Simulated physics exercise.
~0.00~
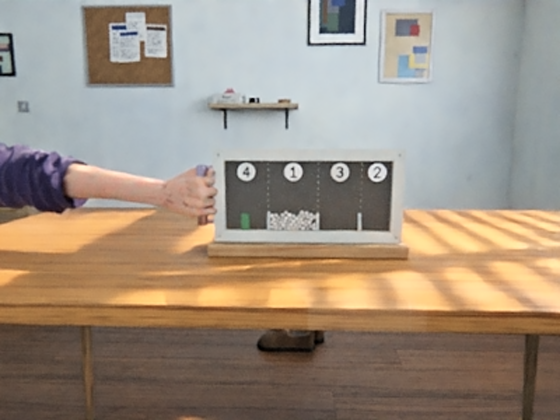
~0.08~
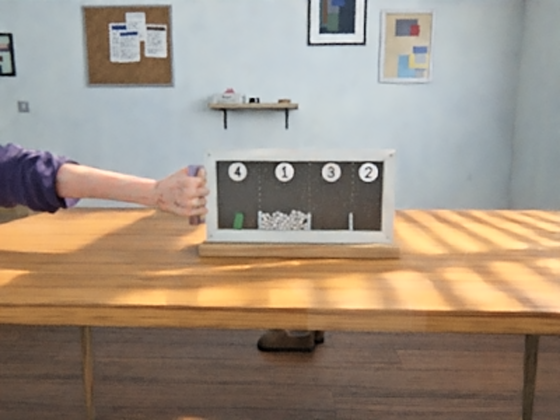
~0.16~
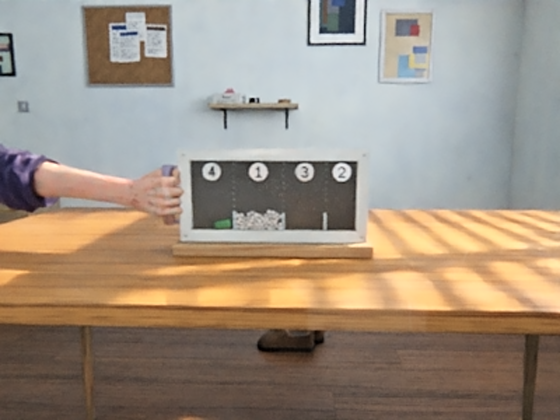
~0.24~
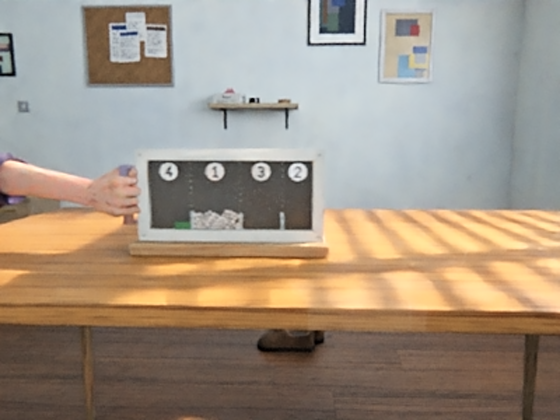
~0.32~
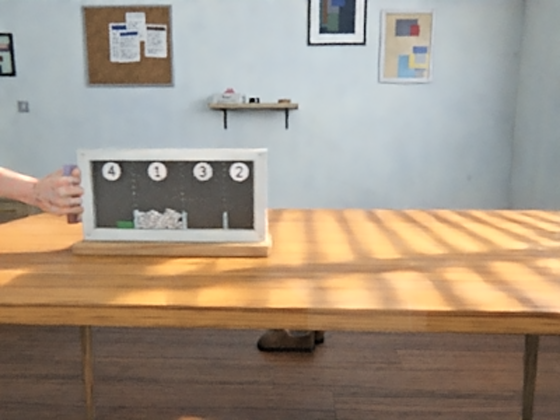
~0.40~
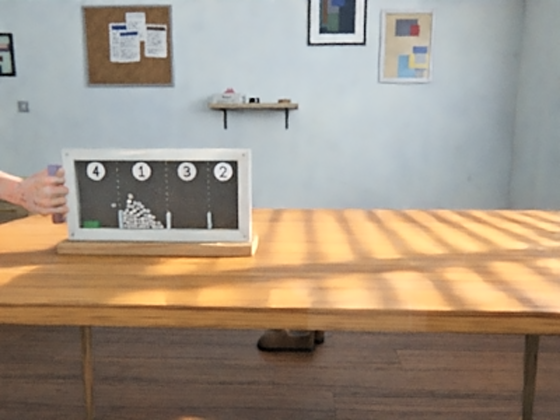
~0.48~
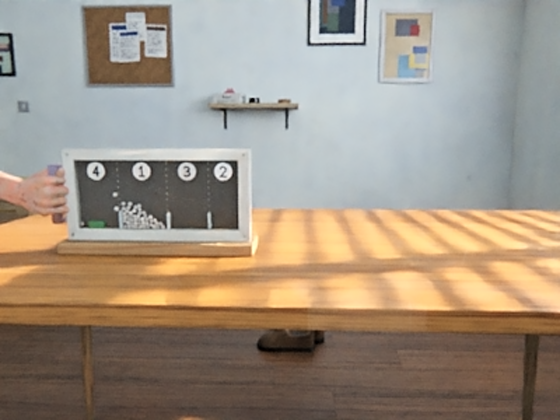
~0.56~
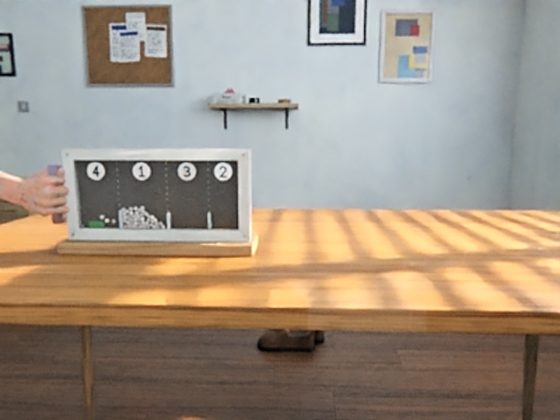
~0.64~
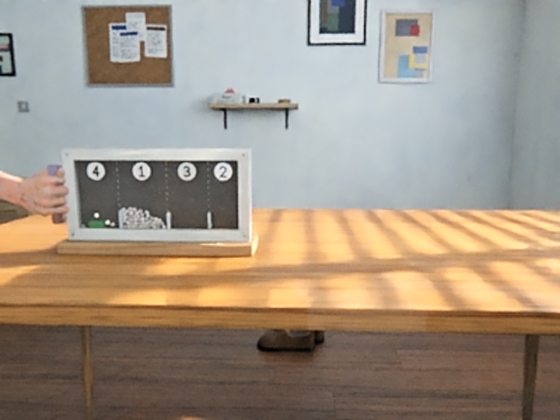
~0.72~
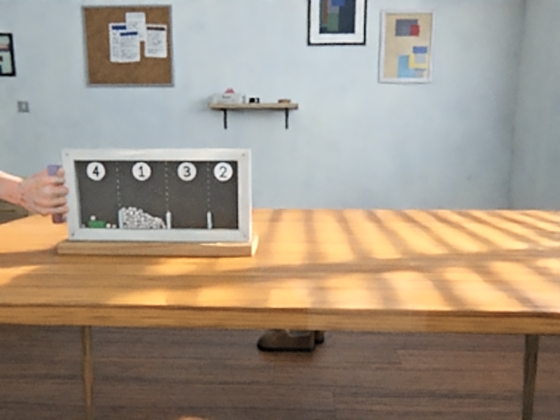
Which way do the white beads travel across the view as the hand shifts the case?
The white beads travel to the left, along with the case that holds them.
